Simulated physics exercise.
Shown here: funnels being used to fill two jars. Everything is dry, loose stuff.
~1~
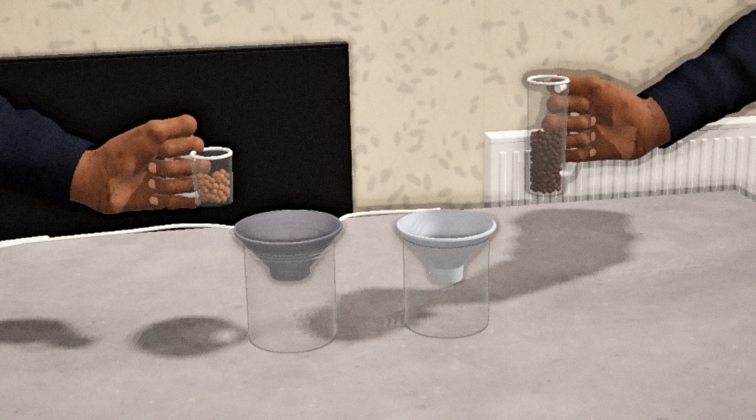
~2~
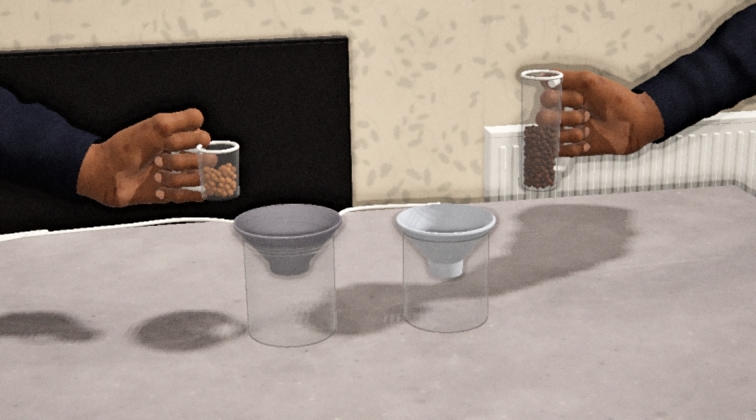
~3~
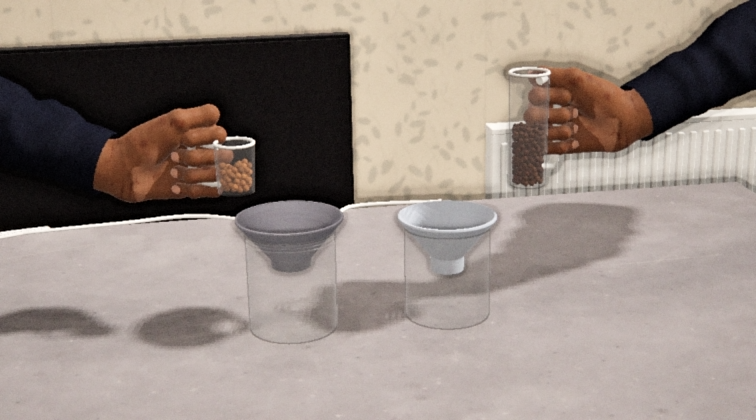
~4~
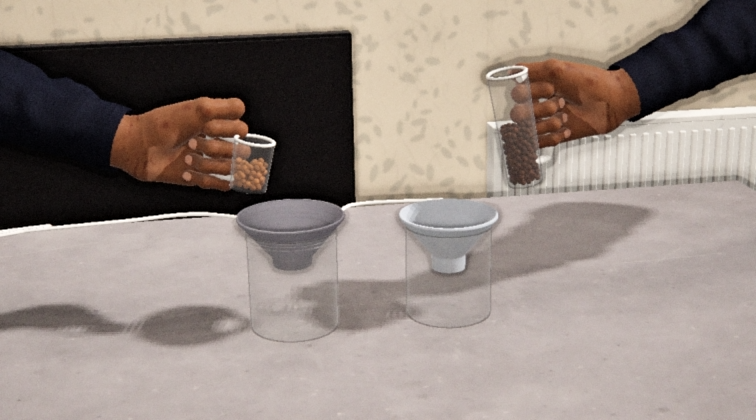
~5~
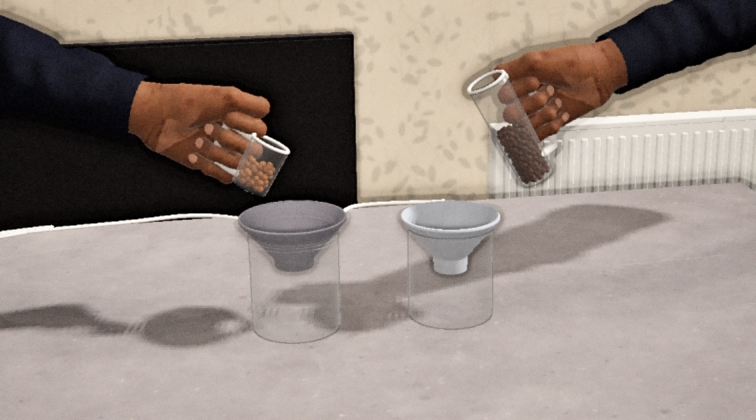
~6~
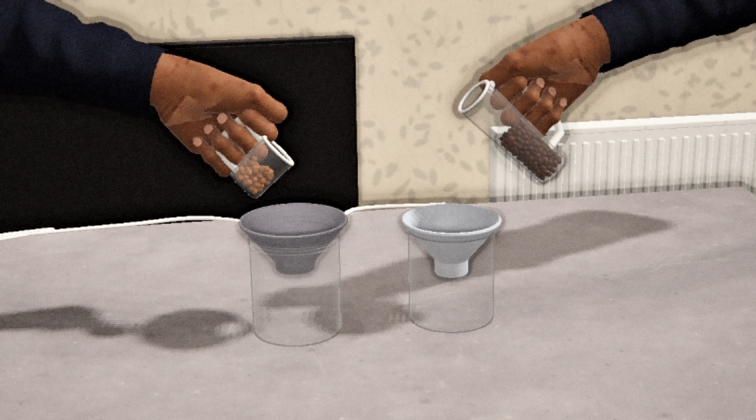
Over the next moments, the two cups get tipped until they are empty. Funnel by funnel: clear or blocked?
Left: Looks like it ends up empty; right: Looks like it ends up empty.
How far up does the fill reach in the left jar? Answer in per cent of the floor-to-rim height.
5 %, roughly.
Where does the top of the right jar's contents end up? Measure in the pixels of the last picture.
Top at rest: Approx. (472, 298).
Then, 0.25 s on from there, left, the whole lot still in the cup; right, the whole lot still in the cup.
Then, 0.51 s on from there, left, all but a few still in the cup, only a few in or over the funnel; right, the whole lot still in the cup.
Then, 0.83 s on from there, left, a little still in the cup, near half in or over the funnel, near a third down in the jar; right, near two thirds still in the cup, near a quarter in or over the funnel, only a few down in the jar.
In the end, left, the whole lot down in the jar; right, the whole lot down in the jar.
